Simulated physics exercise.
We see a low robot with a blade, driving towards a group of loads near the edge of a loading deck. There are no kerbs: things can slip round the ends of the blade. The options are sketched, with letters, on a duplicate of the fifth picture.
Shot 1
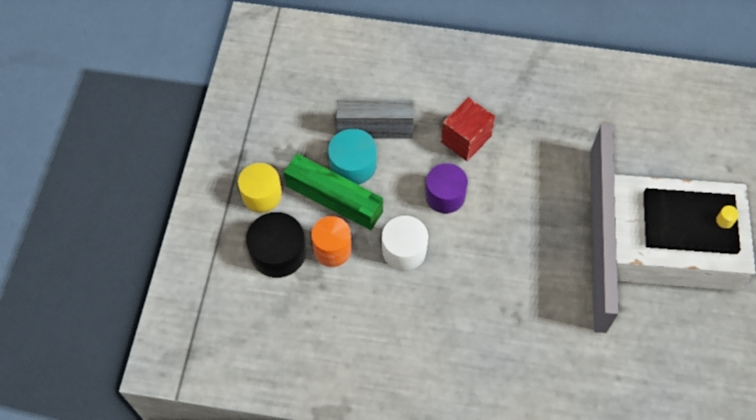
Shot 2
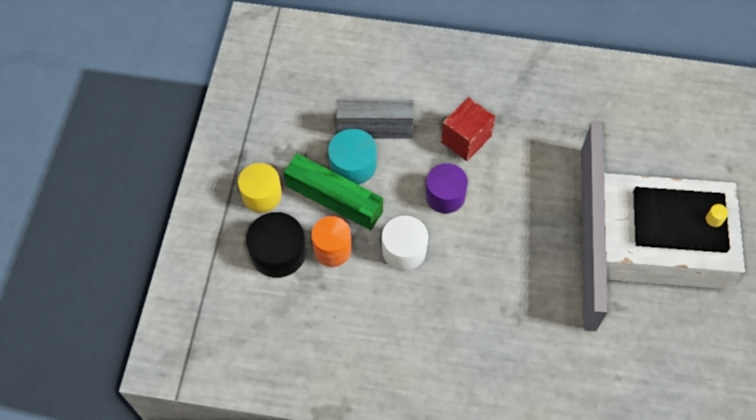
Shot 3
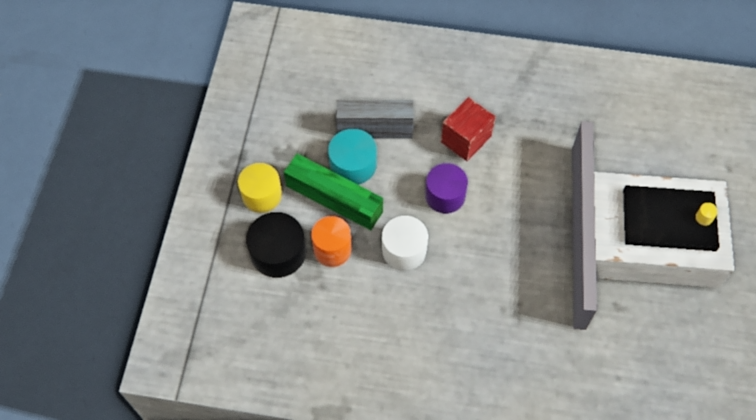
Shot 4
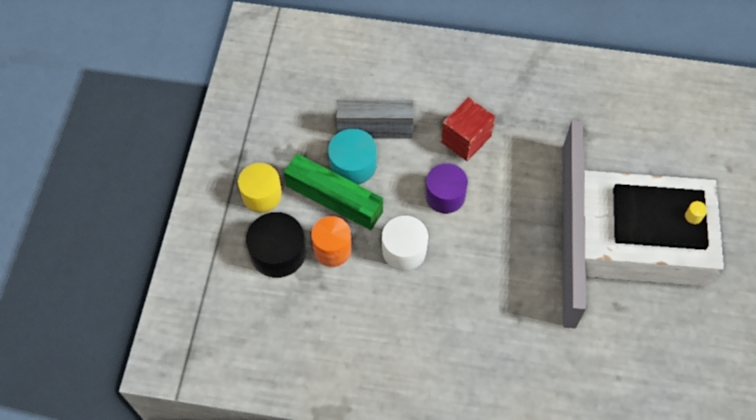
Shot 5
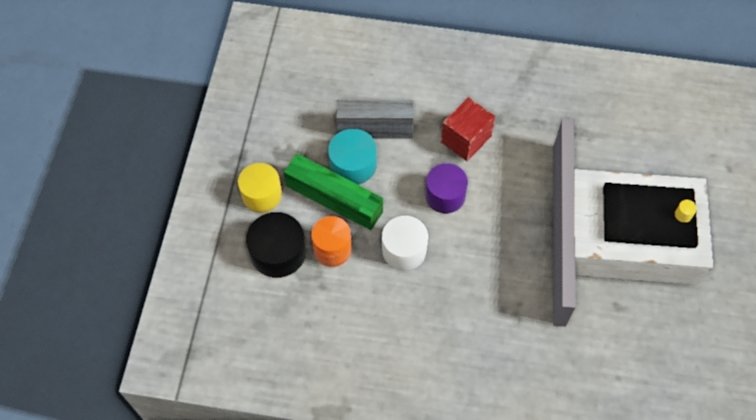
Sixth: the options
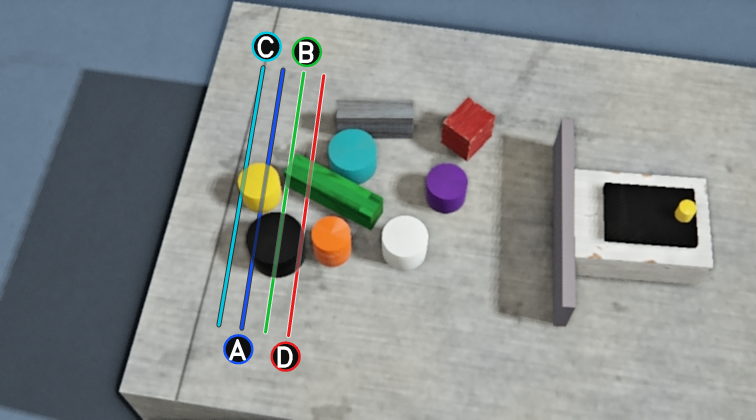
A low robot with a wide blade moves slightly left toward a group of still, colourful objects.
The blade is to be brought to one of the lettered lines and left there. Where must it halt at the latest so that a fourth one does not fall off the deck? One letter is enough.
No fourth one falls up to C.
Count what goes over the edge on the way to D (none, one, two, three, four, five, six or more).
In all, none.
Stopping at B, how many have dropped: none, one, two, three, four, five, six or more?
By then, none.
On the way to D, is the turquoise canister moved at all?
Yes.
On the marked copy, A at (264, 191); B at (286, 194); C at (242, 188); D at (307, 197).
Following C. Soon after the start, robot (522, 197); red crate (428, 127); purple canister (422, 187).
Later, robot (402, 180); black canister (217, 246); grey stick (265, 102).
In the end, robot (313, 167); grey stick over the edge; black canister over the edge; two fallen.
As for the rest, A is within the limit but short; B is within the limit but short; D is within the limit but short.
